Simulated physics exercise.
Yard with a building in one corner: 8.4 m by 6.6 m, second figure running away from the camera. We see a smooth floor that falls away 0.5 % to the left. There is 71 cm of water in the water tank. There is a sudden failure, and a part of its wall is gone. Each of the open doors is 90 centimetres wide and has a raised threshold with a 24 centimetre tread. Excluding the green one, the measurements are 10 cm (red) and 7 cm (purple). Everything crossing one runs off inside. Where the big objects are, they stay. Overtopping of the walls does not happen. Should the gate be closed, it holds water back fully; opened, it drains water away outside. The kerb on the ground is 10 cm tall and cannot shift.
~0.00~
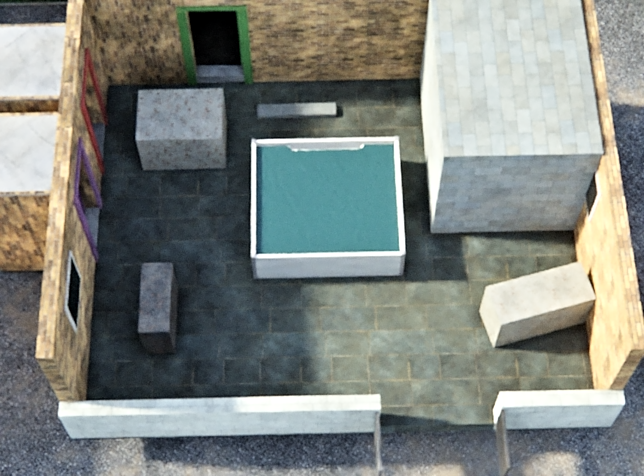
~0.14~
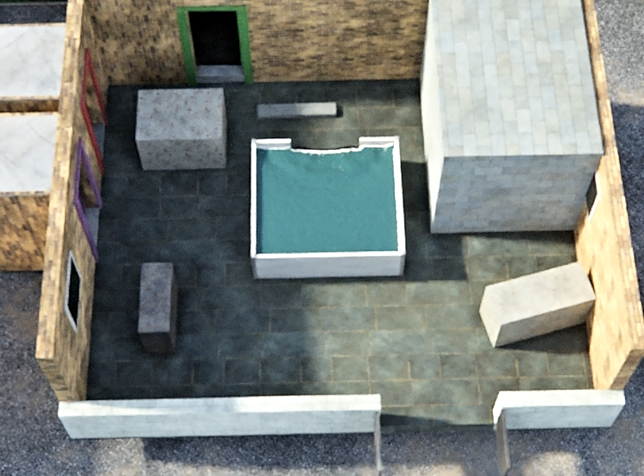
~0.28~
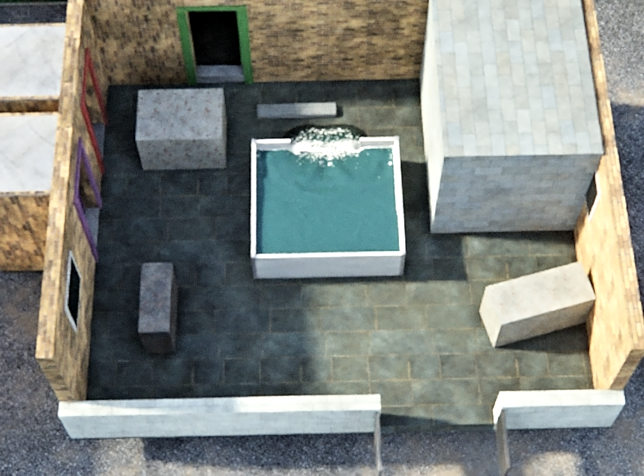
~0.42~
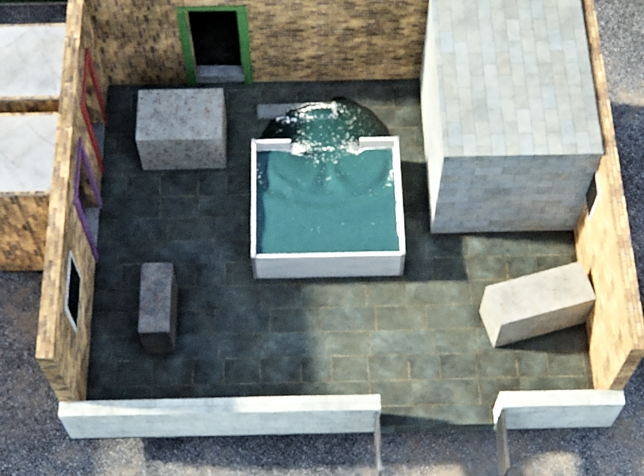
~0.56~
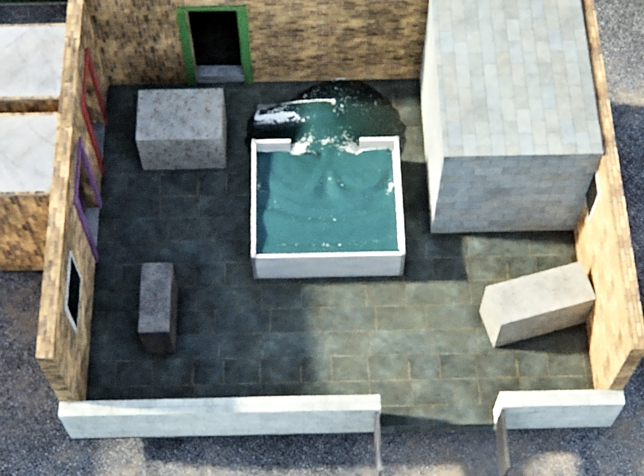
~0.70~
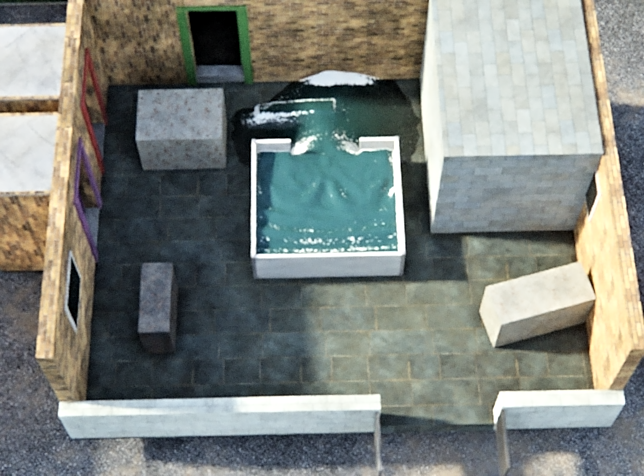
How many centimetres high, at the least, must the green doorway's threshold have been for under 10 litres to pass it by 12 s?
About 14.5 cm.
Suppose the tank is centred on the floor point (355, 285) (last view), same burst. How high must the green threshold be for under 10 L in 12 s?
Then about 20 centimetres at the least.
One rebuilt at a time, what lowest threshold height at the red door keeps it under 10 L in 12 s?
At red, about 18 cm.
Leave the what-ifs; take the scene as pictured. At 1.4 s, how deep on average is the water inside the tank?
Around 51 cm deep on average.
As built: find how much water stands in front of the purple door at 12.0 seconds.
About 4.5 cm.
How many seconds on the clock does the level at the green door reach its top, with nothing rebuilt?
About 2.4 seconds.
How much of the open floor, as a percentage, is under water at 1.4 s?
I'd say near 15 percent.
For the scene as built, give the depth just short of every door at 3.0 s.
The red door has 15 cm, the purple door 1 cm and the green door 15 cm.
After 1.4 s water covers 15 % of the floor, deepest (57 cm) near (415, 83); 16 cm at the green door, 0 litres in over its 22 cm threshold.
After 3.0 s water covers 35 % of the floor, deepest (44 cm) near (108, 90); 15 cm at the green door, 0 litres in over its 22 cm threshold.
After 12.0 s water covers 95 % of the floor, deepest (13 cm) near (86, 419); 11 cm at the green door, 0 litres in over its 22 cm threshold.
At the green door as built, the water arrived by 1.2 s and peaked near 18 cm at 2.4 s.
Run again over the same 12 s with other heights there, 29 litres in over 12 cm, 5 litres over 16 cm. The limit of 10 litres is kept from about 14.5 cm up.
